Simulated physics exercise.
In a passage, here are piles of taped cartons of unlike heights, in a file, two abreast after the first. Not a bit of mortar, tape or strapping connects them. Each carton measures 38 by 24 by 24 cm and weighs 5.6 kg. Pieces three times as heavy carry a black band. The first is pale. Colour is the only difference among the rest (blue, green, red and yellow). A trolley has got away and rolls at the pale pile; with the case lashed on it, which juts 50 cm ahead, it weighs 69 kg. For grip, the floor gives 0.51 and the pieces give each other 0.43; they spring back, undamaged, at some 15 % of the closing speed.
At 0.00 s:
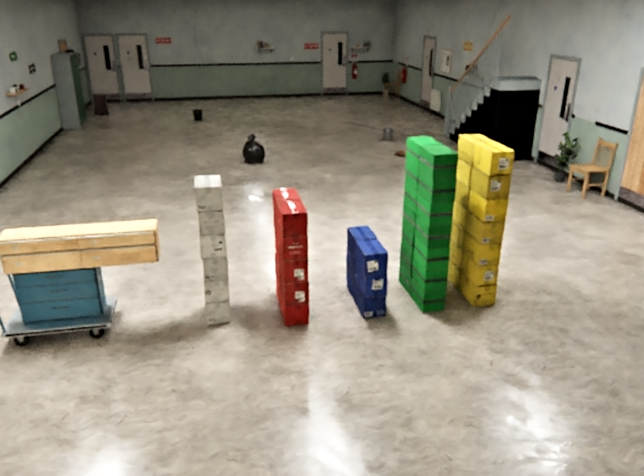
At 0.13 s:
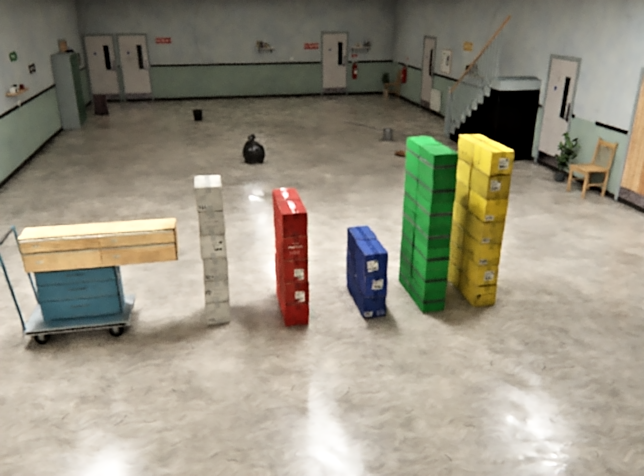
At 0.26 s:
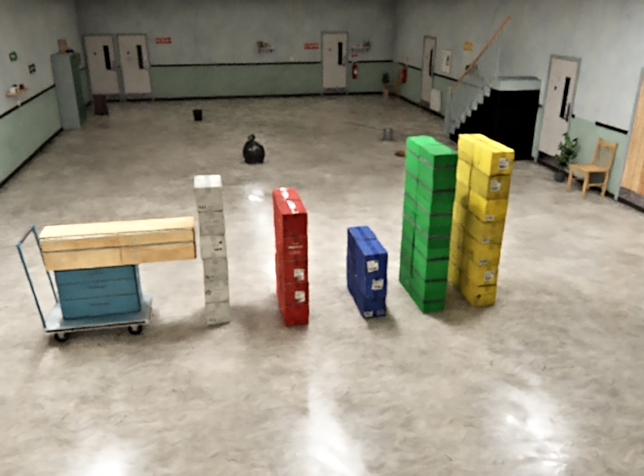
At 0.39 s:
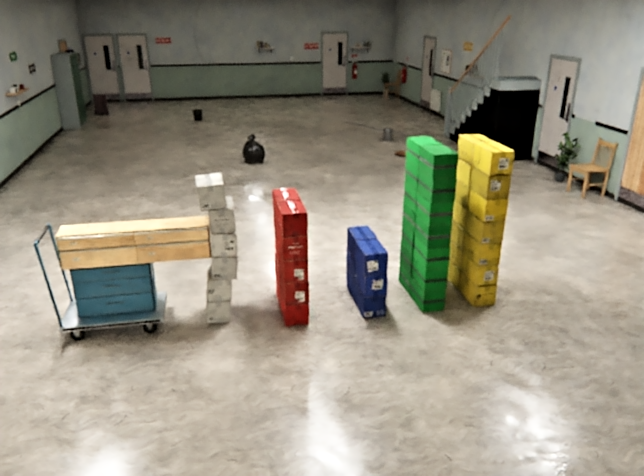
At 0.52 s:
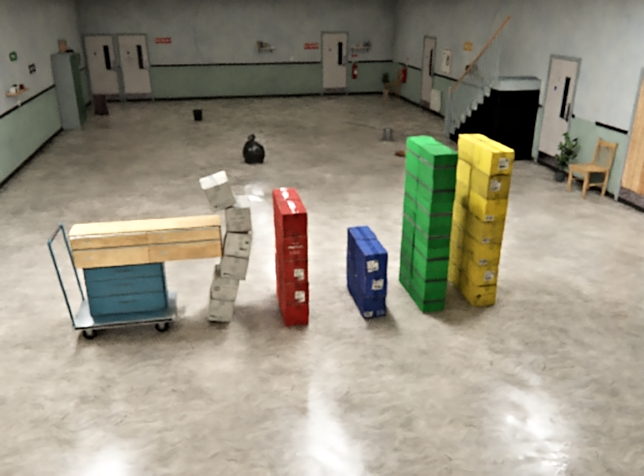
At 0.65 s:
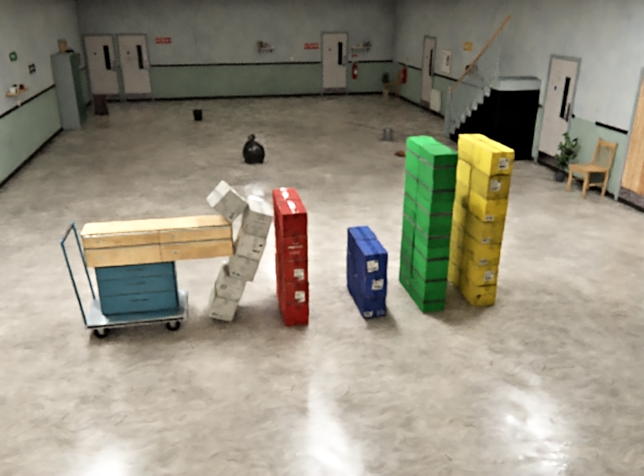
A trolley carrying a long wooden case rolls right and buckles the pale carton stack.
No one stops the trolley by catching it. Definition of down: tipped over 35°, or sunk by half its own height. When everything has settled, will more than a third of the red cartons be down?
Yes.
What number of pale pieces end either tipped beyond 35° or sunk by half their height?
I count 6 pale pieces.
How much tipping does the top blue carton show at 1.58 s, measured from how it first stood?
At that moment, roughly 5 degrees.
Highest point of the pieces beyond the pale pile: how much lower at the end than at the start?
I make it close to 0 cm.
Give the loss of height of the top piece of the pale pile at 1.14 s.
Roughly 20 cm.
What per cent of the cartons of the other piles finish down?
Something near 25 percent.
Around 1.14 s, 6 of the pale pile down; none of the 10 red cartons down (0 of 44 in all colours); top red carton tipped 13°.
Around 1.58 s, 6 of the pale pile down; 10 of the 10 red cartons down (10 of 44 in all colours); top red carton tipped 65°, 19 cm lower; top blue carton tipped 6°.
Finally (2.4 s), 6 of the pale pile down; 10 of the 10 red cartons down (10 of 44 in all colours); top red carton on its side; top blue carton tipped 20°. That is 100 per cent. Seen by the last camera, middles, top red carton near (408, 237), top blue carton near (396, 257).
